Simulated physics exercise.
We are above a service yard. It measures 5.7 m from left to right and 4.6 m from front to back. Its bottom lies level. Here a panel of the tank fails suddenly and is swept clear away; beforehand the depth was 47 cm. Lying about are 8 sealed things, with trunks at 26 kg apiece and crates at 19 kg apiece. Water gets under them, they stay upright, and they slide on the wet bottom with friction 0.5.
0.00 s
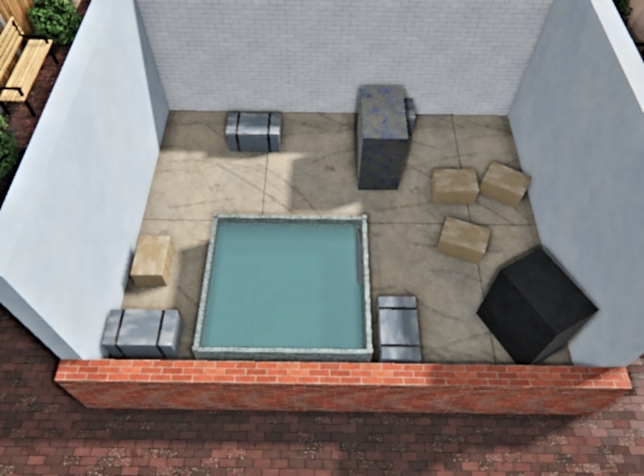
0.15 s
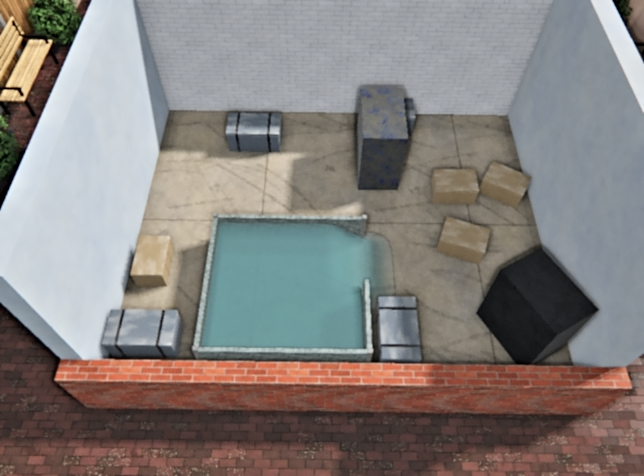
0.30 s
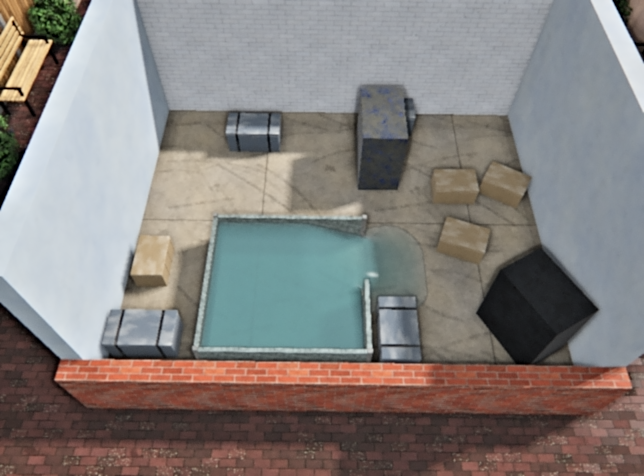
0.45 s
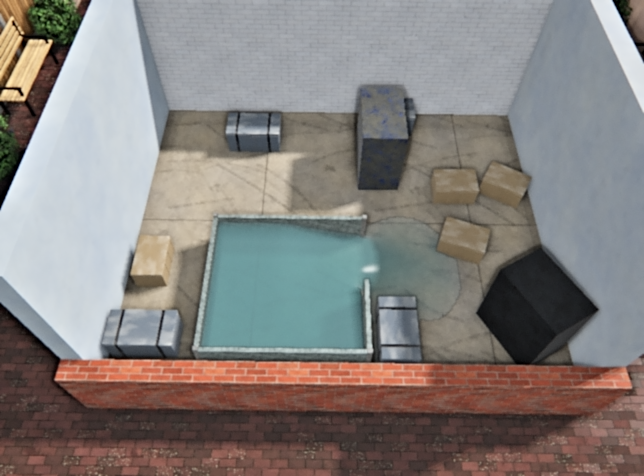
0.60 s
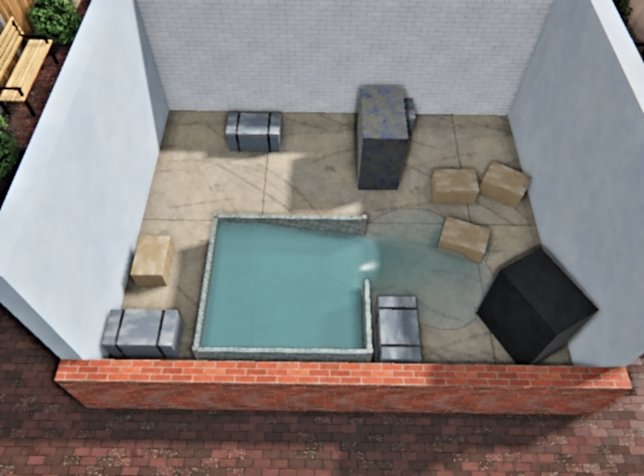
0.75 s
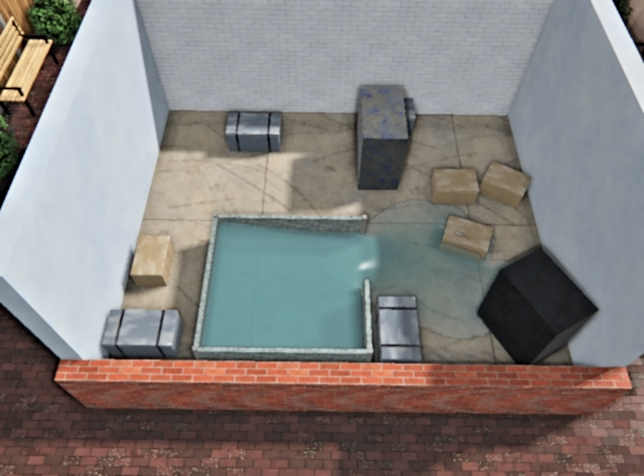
In a walled yard, a pool's right side opens and water spreads around a crate.
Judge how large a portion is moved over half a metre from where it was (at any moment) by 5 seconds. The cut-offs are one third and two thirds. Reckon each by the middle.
A person watching would say a good number, a third to two thirds.
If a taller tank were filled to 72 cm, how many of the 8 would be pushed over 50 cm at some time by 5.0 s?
Then the count would be 5.
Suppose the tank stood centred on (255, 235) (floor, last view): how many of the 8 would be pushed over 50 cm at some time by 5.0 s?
Then 4 of them would.
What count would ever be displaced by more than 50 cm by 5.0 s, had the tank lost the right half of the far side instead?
Result: 2 of them.
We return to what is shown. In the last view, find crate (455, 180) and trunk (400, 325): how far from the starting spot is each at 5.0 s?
In turn: 150 cm, 10 cm.
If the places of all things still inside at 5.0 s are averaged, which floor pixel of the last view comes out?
(325, 196).
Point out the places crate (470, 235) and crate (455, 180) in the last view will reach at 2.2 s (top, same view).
Near (520, 190) and (465, 126).
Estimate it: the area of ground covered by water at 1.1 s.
About 7.5 m2.
After 1.1 s 0 of 8 are over 50 cm from their spots; 0 afloat.
After 2.2 s 3 of 8 are over 50 cm from their spots; 1 afloat.
After 3.5 s 3 of 8 are over 50 cm from their spots; 3 afloat.
After 5.0 s 4 of 8 are over 50 cm from their spots, and 4 have been at some point; 3 afloat.
